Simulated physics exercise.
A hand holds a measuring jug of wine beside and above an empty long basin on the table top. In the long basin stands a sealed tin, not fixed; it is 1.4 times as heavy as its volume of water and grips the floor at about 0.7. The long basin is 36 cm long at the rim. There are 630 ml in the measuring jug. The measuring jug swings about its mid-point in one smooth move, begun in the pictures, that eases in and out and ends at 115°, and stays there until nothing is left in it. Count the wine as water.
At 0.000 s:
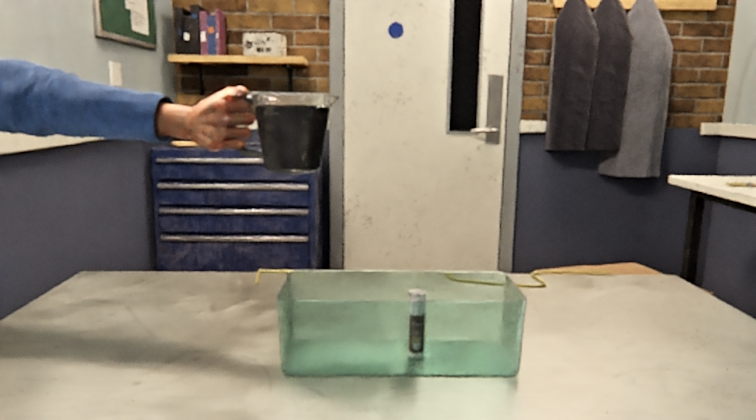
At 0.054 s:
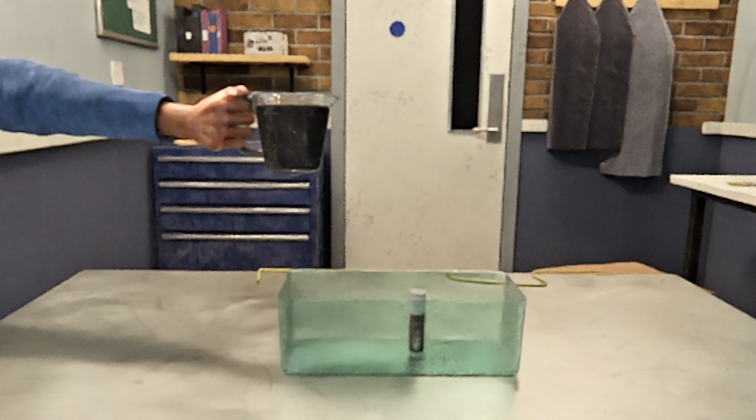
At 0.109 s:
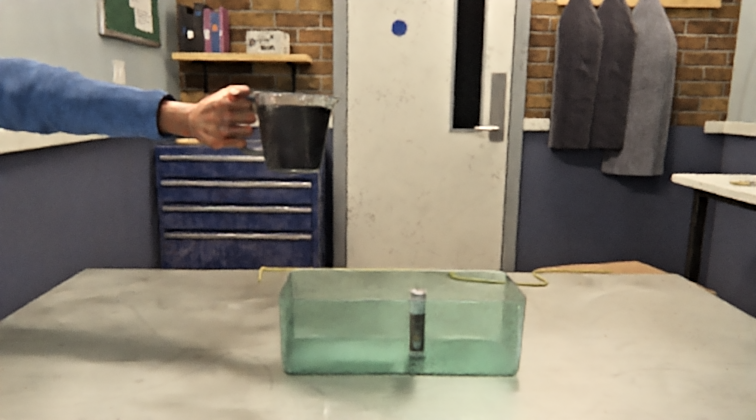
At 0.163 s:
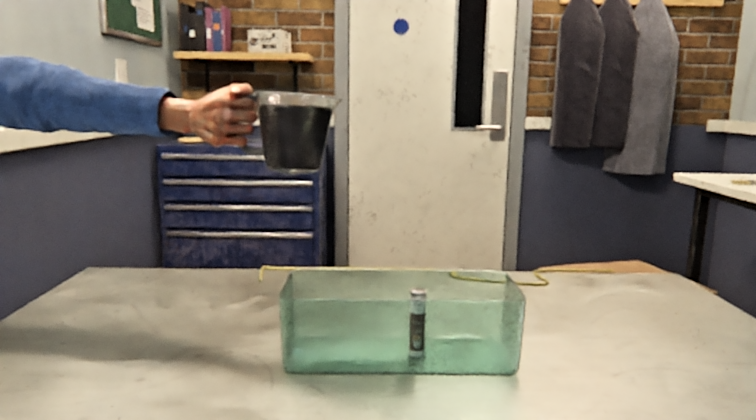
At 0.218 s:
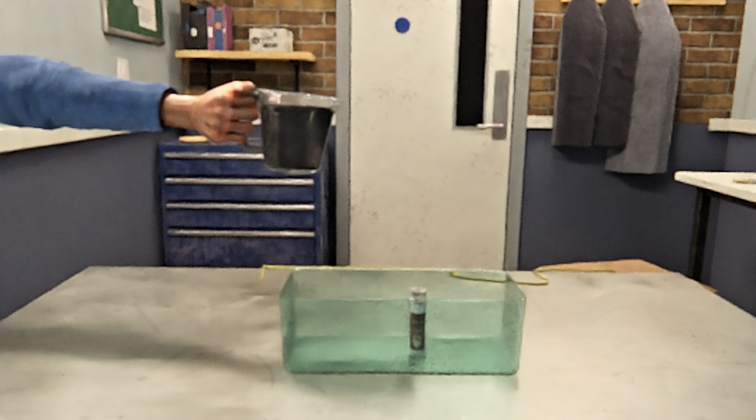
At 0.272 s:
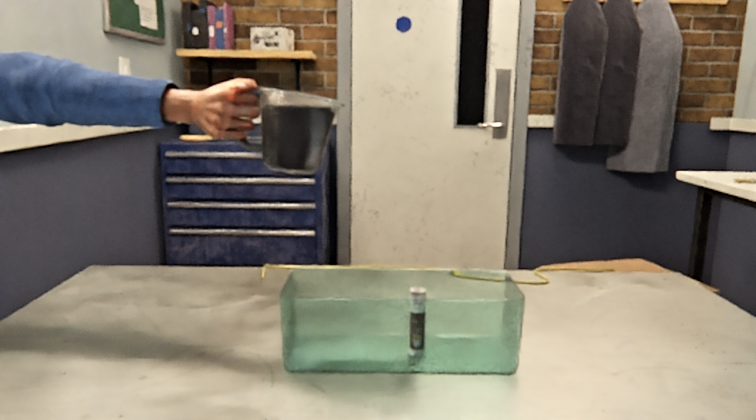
A hand holding a measuring jug of dark liquid above a long clear basin, slowly tilting it slightly to the right.
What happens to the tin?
It goes over.
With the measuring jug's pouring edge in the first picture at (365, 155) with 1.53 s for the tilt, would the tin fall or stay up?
Then it falls.
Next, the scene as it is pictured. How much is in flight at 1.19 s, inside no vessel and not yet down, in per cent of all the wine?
About 26 per cent.
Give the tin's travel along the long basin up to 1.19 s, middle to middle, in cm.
About 4 cm.
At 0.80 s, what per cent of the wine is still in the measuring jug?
Near 74 in a hundred.
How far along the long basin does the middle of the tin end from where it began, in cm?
Some 9.0 cm.
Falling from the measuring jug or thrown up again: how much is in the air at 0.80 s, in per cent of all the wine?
Near 22 in a hundred.
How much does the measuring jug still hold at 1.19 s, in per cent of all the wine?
About 12 per cent.
Then, 0.80 s in, the tilt is 62° and 73 per cent is still to pour; the tin stands where it began.
Then, 1.19 s in, the tilt is 101° and 12 per cent is still to pour; the tin leans 15°.
Then, 1.59 s in, the tilt is 115° and 0 per cent is still to pour; the tin lies on its side.
Then, 2.03 s in, the tilt is 115° and 0 per cent is still to pour; the tin lies on its side.
Finally, the tin lies on its side.
